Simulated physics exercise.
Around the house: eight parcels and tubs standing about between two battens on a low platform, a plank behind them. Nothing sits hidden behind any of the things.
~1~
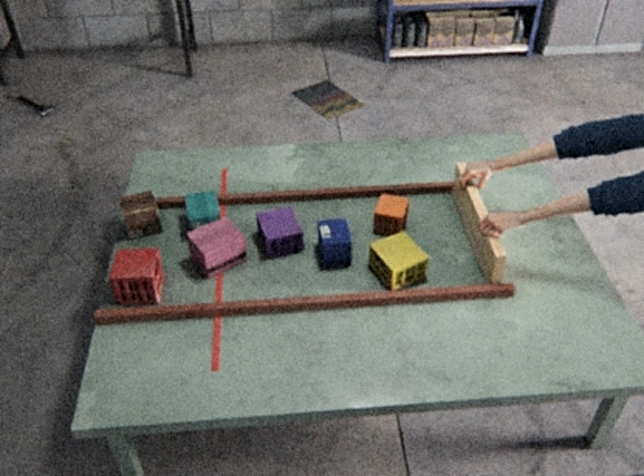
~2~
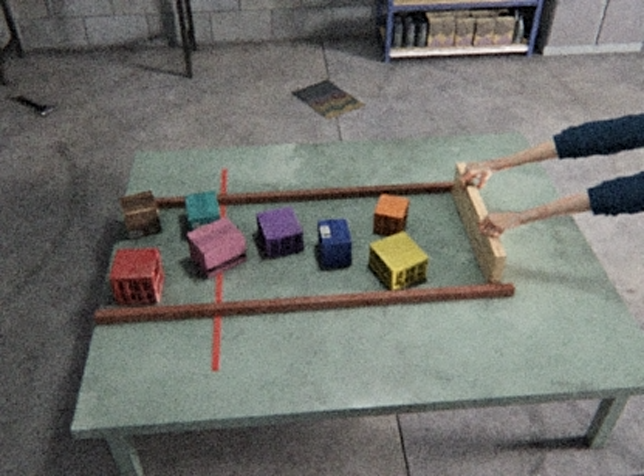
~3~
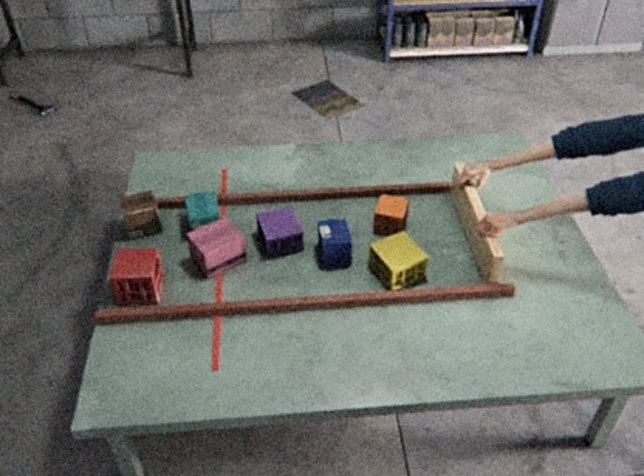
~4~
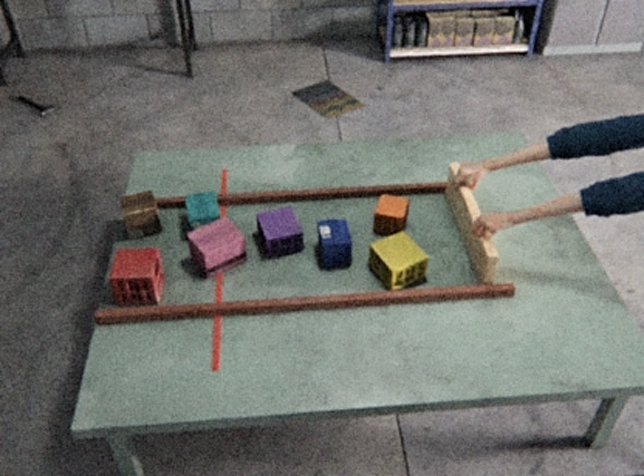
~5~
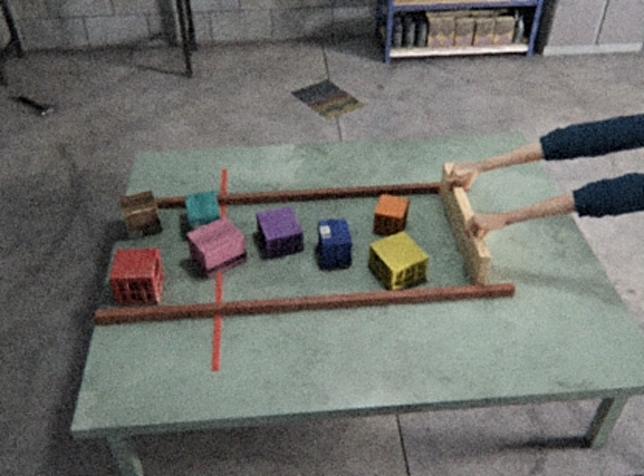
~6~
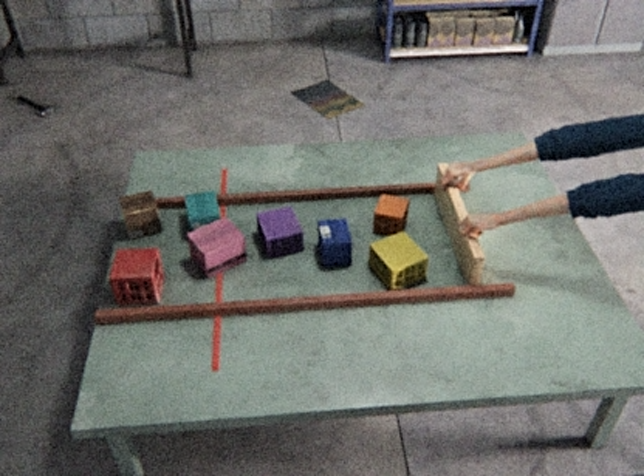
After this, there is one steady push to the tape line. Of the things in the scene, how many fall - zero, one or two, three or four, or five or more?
Of those, one or two fall.
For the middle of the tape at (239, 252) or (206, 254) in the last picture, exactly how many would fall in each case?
In order, the counts are 0 and 2.
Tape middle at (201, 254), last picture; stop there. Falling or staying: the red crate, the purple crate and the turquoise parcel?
The red crate goes down, while the purple crate keeps its spot and the turquoise parcel keeps its spot.
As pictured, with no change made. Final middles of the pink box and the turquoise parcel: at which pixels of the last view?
First: About (132, 258); second: About (143, 214).
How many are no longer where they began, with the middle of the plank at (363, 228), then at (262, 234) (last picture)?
So 4, and at the other place 7.
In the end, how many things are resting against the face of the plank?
The count in contact is 2.
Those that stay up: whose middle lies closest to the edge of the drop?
It's the red crate that is foremost.
Early on, none off yet; brown box at rest near (141, 215); red crate at rest near (138, 276); turquoise parcel at rest near (204, 215).
Finally, the number that fall off is one or two; lost, brown box.
